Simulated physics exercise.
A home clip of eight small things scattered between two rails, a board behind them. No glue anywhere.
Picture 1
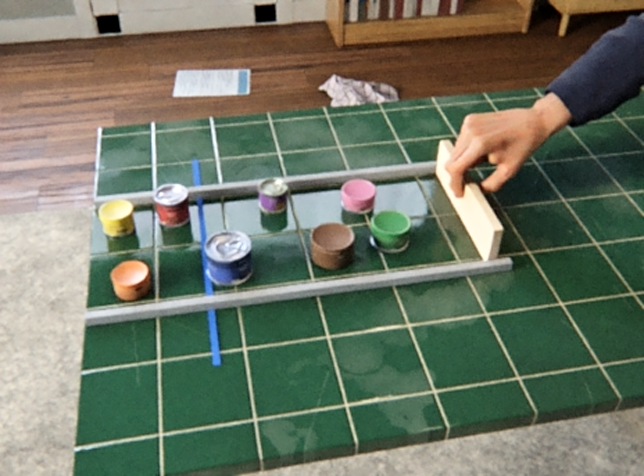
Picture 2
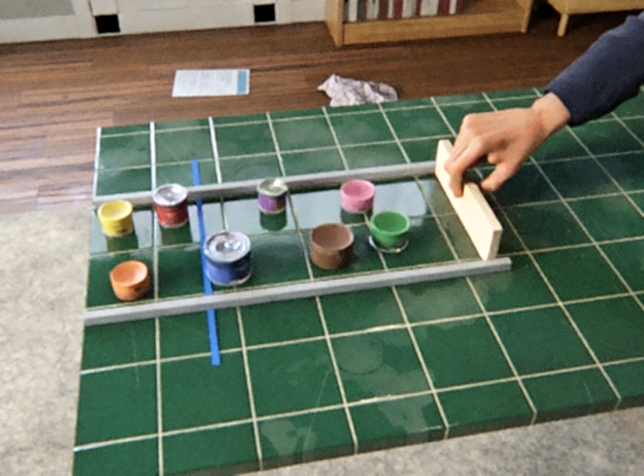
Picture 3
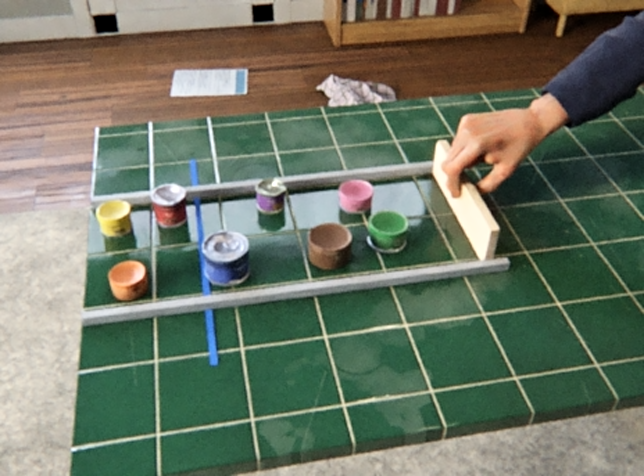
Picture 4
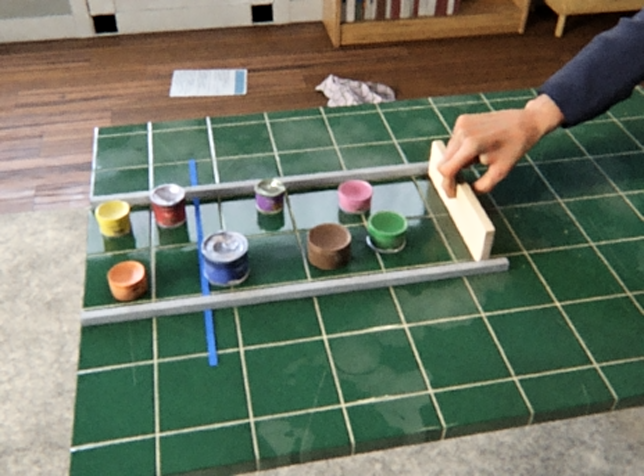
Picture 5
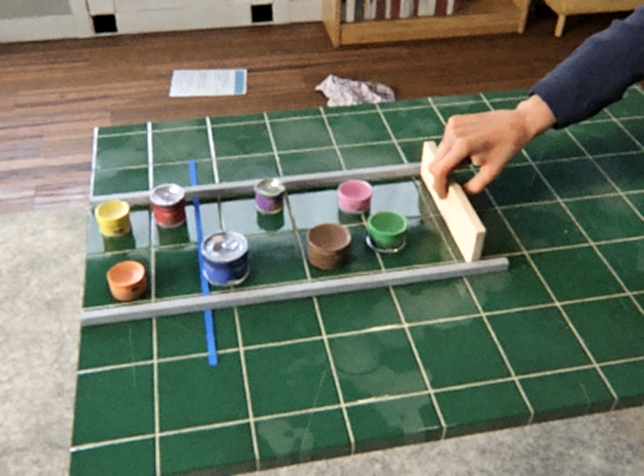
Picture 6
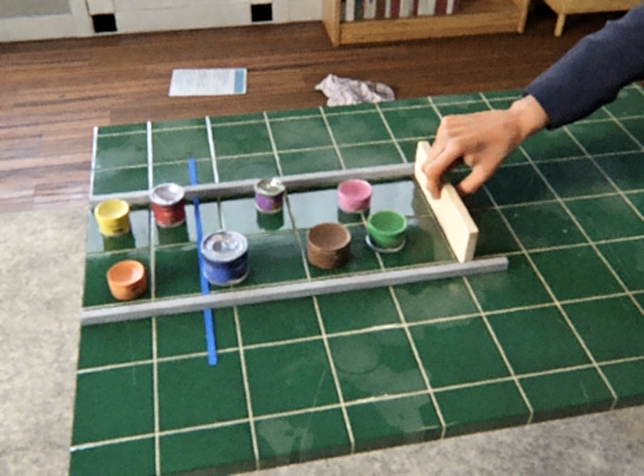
A wooden board held by a hand at the right shifts slightly left between two grey rails on a green tiled surface, while the eight small colourful pots and tins between the rails stay in place.
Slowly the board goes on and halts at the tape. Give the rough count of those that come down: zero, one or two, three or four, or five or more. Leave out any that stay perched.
In the end the number that fall off is zero.
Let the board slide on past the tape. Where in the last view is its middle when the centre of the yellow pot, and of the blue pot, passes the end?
At (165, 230) for the yellow pot; at (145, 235) for the blue pot.
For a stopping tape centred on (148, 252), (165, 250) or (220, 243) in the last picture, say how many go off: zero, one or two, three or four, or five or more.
One after another: One to two; one to two; not one.
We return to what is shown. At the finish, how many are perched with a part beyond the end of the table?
Overhanging: 0.
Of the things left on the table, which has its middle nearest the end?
It is the orange tub.
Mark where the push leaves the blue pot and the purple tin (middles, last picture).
Near (142, 264) and (182, 199).
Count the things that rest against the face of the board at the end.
4 of them.
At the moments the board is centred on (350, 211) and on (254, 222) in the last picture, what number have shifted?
By then 3, and 5.
Early on, none off yet; yellow pot at rest near (114, 218); orange tub at rest near (127, 280); red tin at rest near (169, 206).
Finally, the number that fall off is zero.
